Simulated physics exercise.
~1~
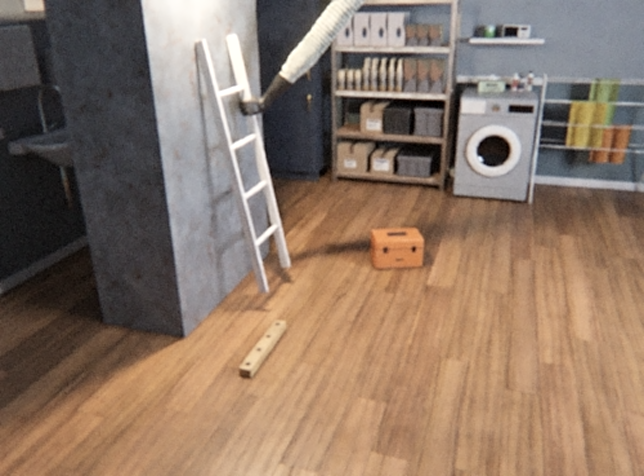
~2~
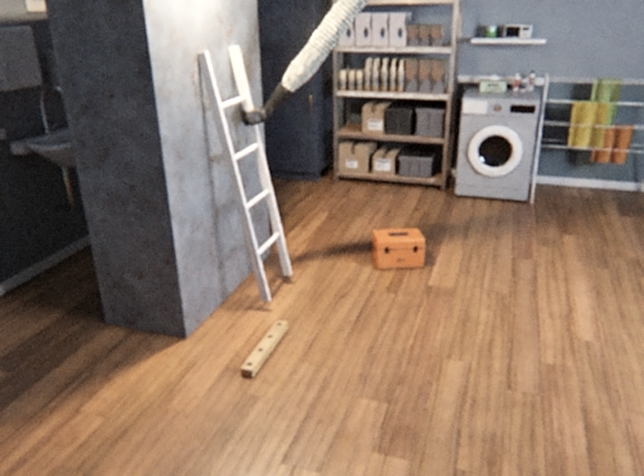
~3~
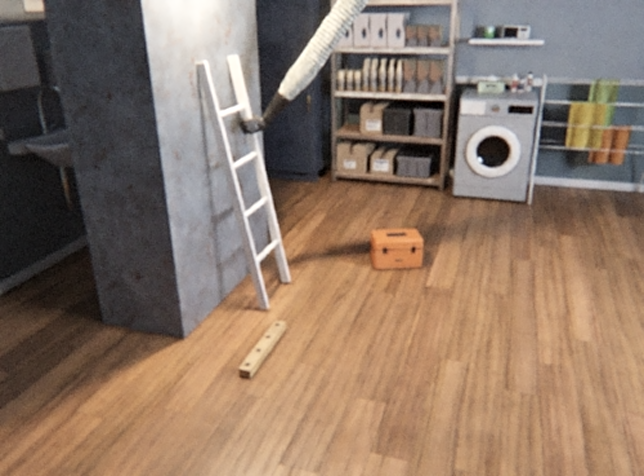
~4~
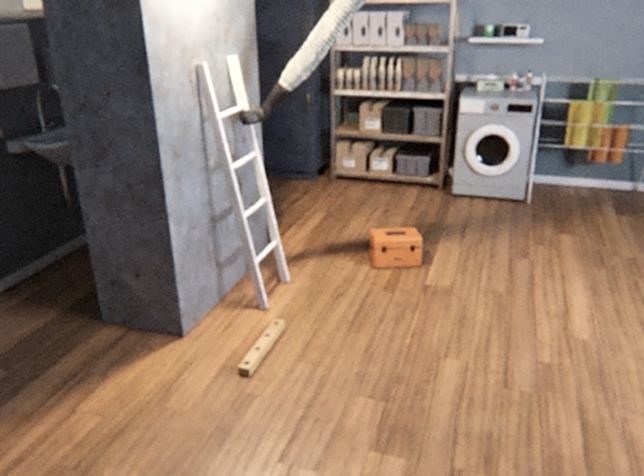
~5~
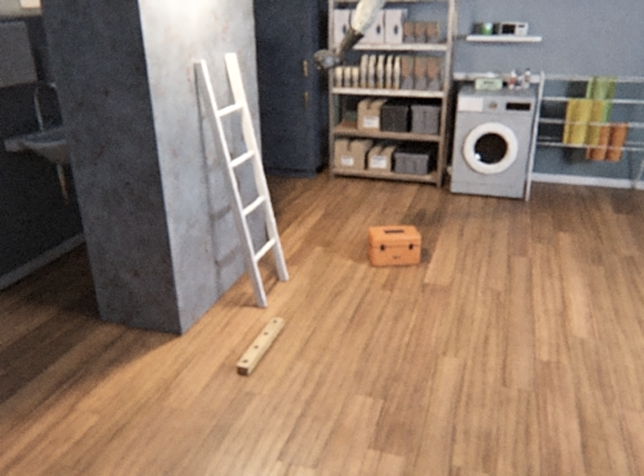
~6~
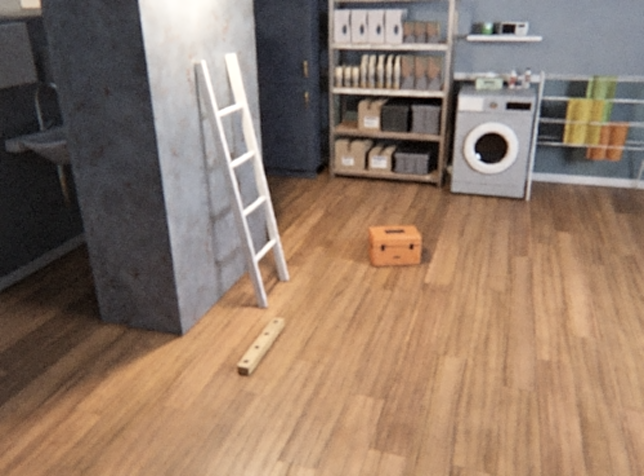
In the video, a pale-sleeved arm with a dark hand lowers a white ladder slightly against a tall grey block, then lets go and withdraws. The ladder stays leaning, while the batten and orange toolbox remain still on the wooden floor.
